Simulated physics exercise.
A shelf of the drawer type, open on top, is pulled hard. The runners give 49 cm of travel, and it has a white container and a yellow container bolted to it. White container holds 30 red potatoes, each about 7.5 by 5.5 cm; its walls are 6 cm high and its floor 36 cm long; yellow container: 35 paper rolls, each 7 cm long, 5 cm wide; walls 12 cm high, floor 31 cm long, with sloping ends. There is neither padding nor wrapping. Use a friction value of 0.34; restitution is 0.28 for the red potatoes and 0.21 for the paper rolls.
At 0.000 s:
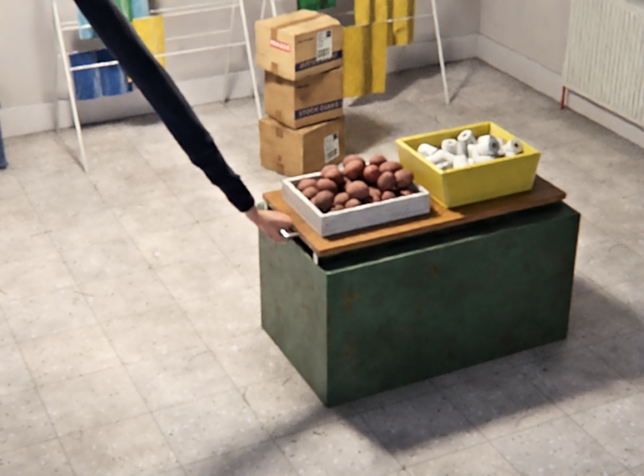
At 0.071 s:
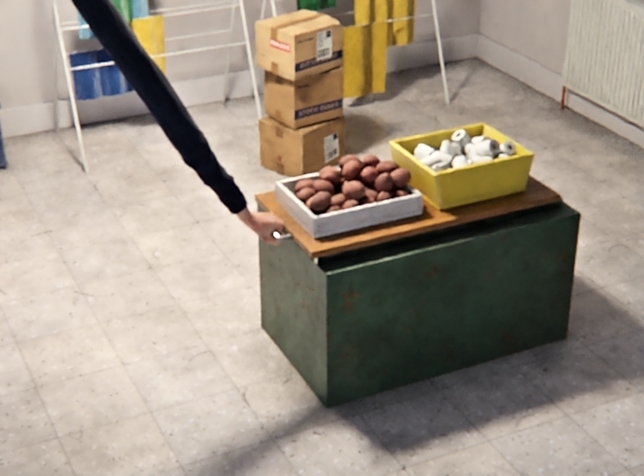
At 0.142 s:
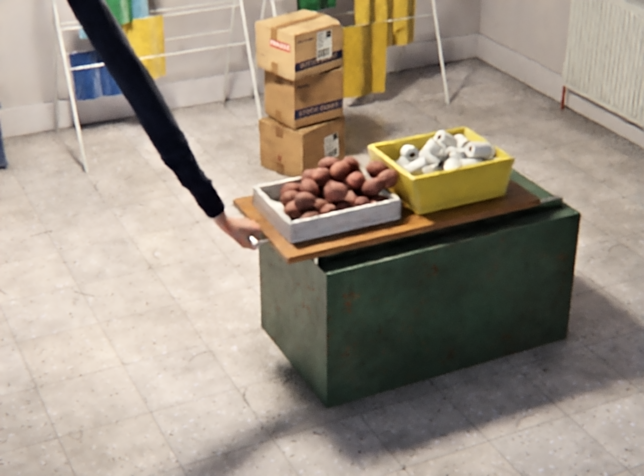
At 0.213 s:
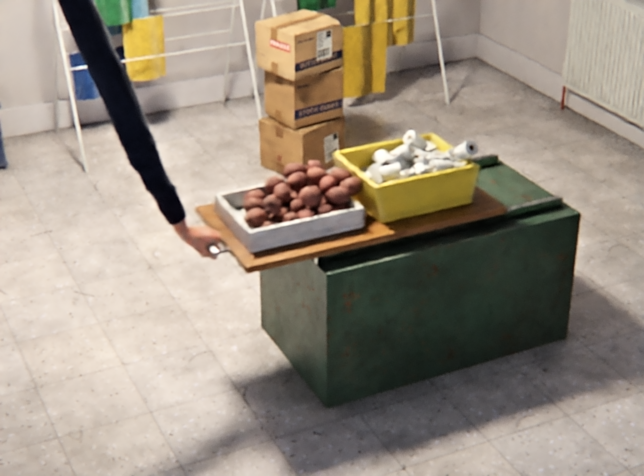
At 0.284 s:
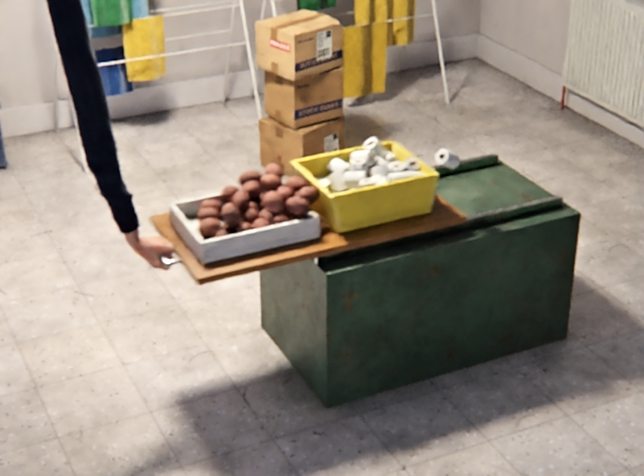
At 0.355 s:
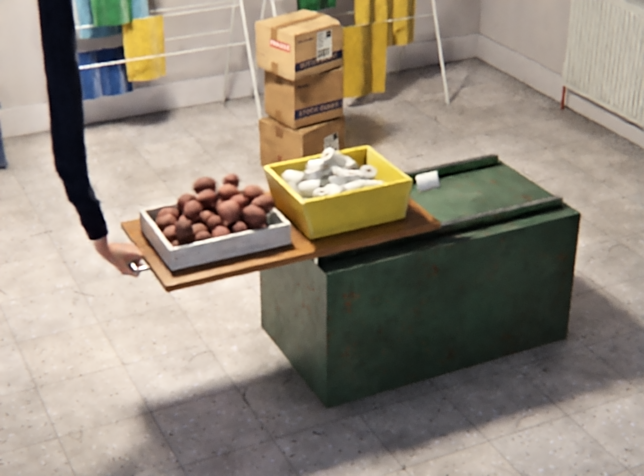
In a laundry room, a hand pulls a loaded shelf left and a roll tumbles out.
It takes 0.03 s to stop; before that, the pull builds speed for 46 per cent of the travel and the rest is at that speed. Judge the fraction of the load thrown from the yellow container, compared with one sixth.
The fraction thrown is below one sixth.
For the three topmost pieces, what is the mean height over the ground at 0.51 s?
Height, averaged: Around 76 cm.
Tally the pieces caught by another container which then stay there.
Count: About 0.
After 0.39 s, 2 of 30 out of the white container and 1 of 35 out of the yellow container.
After 0.51 s, 7 of 30 out of the white container and 1 of 35 out of the yellow container.
After 0.73 s, 9 of 30 out of the white container and 1 of 35 out of the yellow container.
Final count (at 1.17 s), 10 of 30 out of the white container and 1 of 35 out of the yellow container. Asked share, 1 of 35, 3 per cent.
